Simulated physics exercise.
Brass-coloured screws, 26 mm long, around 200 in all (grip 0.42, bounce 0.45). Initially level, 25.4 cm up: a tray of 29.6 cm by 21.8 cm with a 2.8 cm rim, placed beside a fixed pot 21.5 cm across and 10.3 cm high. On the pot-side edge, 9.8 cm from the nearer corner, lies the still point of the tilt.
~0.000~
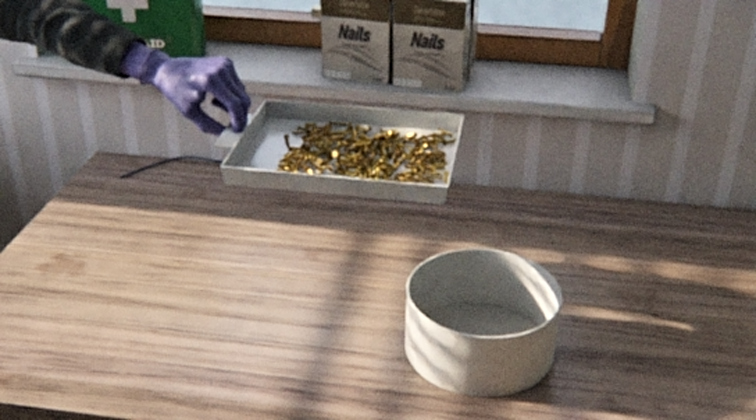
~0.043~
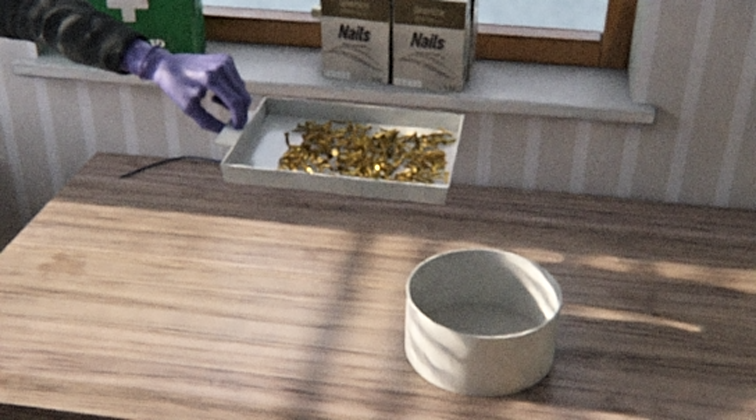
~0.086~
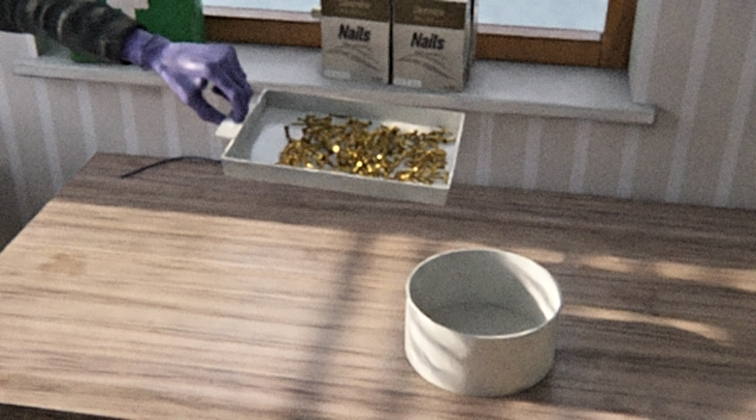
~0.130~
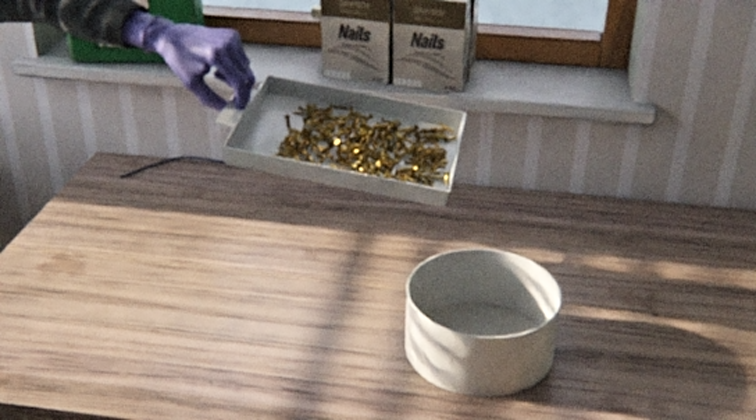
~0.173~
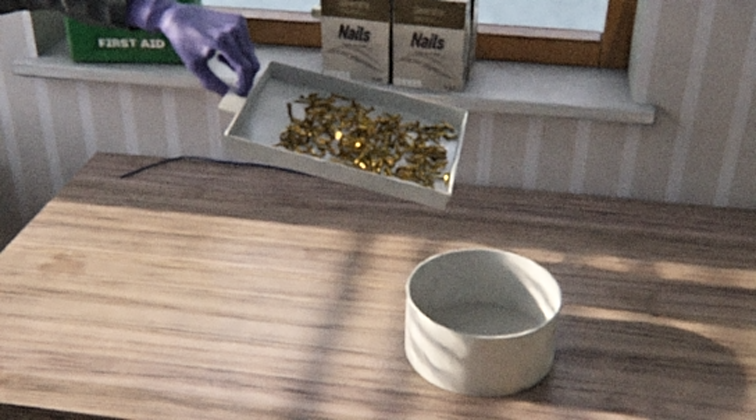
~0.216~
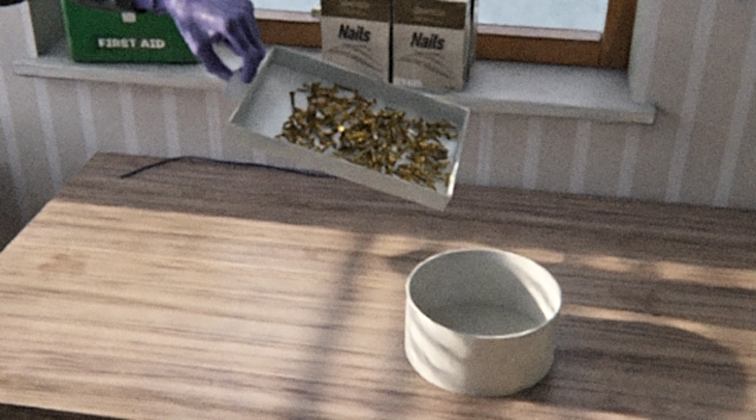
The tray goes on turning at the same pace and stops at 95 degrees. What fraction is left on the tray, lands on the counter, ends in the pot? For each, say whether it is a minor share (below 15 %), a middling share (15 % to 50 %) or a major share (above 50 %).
As I see it, tray: A minor fraction, counter: A minor fraction, pot: The main fraction.
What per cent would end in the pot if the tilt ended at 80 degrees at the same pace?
It would be near 70 per cent.
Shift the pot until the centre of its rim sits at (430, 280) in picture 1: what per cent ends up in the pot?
It would come to around 85 percent.
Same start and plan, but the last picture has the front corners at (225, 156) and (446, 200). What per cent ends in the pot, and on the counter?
The pot gets 65 and the counter 30.
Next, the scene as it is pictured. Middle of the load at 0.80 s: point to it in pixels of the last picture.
Approximately (458, 192) in the last view.
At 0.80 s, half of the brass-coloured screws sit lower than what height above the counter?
Height: Around 26 cm.
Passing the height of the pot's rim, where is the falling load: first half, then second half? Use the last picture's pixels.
At roughly (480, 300) first, later on at (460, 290).
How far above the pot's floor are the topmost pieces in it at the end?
About 2.0 centimetres.
After 0.57 s, tilt 55 degrees; the tray holds 100 %, the pot 0 %.
Then, at 0.80 s, tilt 80 degrees; the tray holds 75 %, the pot 5 %.
After 1.15 s, tilt 95 degrees; the tray holds 15 %, the pot 70 %.
At rest (2.0 s), tray 0 %, counter 0 %, pot 100 %.
